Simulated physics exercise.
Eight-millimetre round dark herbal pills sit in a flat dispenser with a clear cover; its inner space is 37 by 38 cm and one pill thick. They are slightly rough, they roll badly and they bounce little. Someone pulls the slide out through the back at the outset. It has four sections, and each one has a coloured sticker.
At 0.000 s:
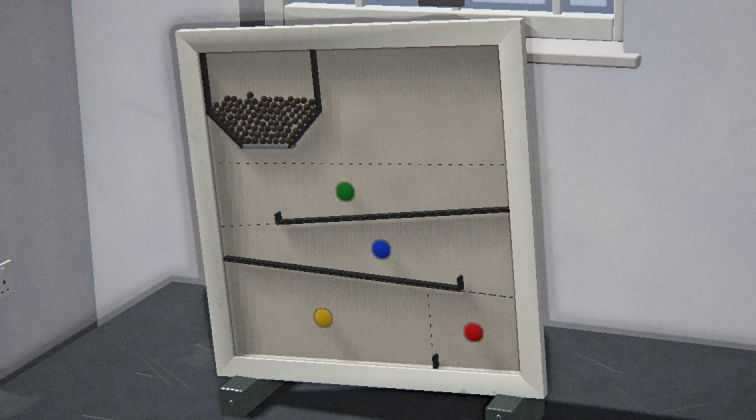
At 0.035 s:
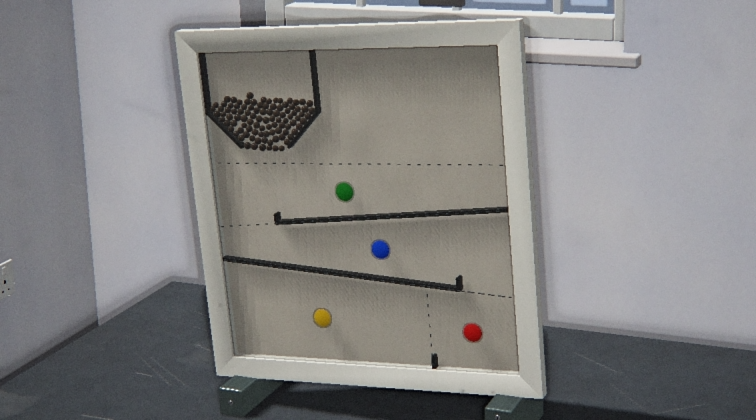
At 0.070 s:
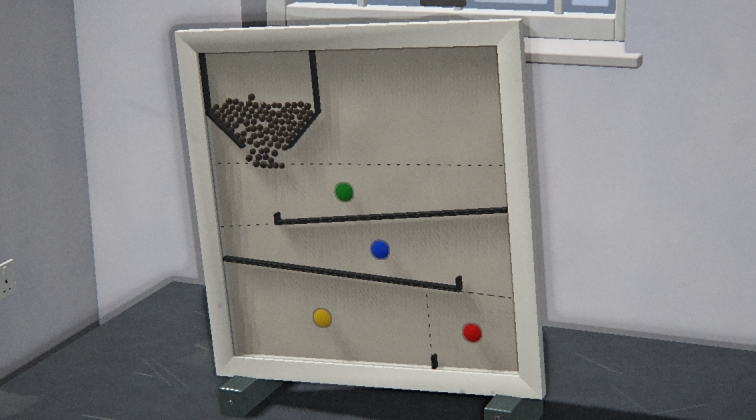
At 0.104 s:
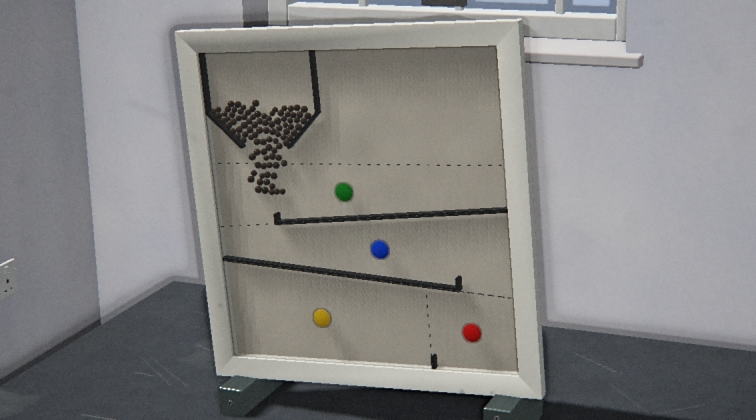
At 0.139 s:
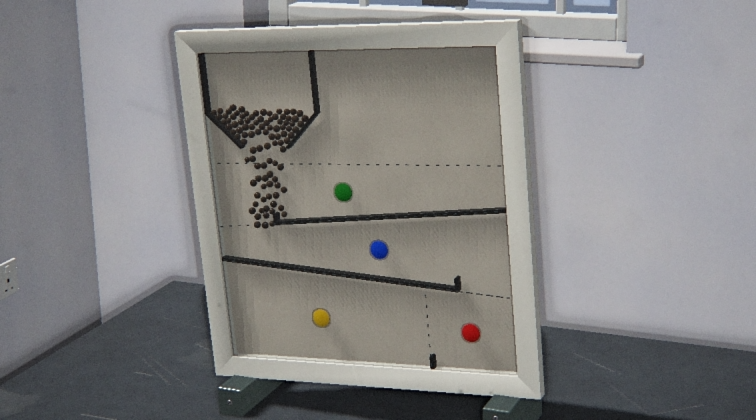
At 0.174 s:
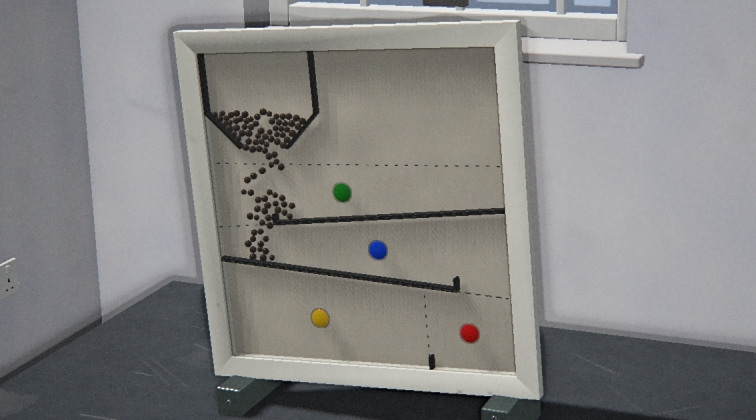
Small dark balls poured out of a funnel at the upper left of a framed upright panel, scattered around the tip of the upper ramp, and some dropped past it onto the lower ramp's left end.
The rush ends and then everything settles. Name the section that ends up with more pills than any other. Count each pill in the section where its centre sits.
The section marked blue.
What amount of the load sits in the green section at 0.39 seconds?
The share there is some 35 per cent.
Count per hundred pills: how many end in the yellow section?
About 0 %.
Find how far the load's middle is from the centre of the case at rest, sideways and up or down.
The middle sits around 11 cm left of it and 5 cm below it.
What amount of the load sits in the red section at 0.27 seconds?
0 %.
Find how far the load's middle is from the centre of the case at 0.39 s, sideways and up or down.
Some 12 cm left and 4 cm below.
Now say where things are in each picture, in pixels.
The first frame shows tilted 4° anticlockwise; about 100 pills; load centre (267, 118); red (474, 333), blue (381, 250), green (345, 192), yellow (323, 318); slide (241, 146) to (293, 146).
The second frame shows load centre (266, 120); 5 out, leading pill (269, 148).
The third frame shows load centre (260, 128); 14 out, leading pill (270, 166).
The fourth frame shows load centre (266, 130); 26 out, leading pill (272, 192).
The fifth frame shows load centre (260, 148); 36 out, leading pill (257, 225).
The sixth frame shows load centre (262, 171); 45 out, leading pill (253, 257); wall ends (275, 215), (456, 279), (432, 357), (200, 50) to (241, 147), (288, 147) to (310, 48).
After 0.27 s, the pills' middle is 12 cm left of and level with the centre; blue 40 %, green 35 %.
After 0.39 s, the pills' middle is 12 cm left of and 4 cm below the centre; blue 65 %, green 35 %.
After 0.62 s, the pills' middle is 11 cm left of and 5 cm below the centre; blue 80 %, green 20 %.
Settled by 1.6 s, red 0 %, blue 80 %, green 20 %, yellow 0 %.
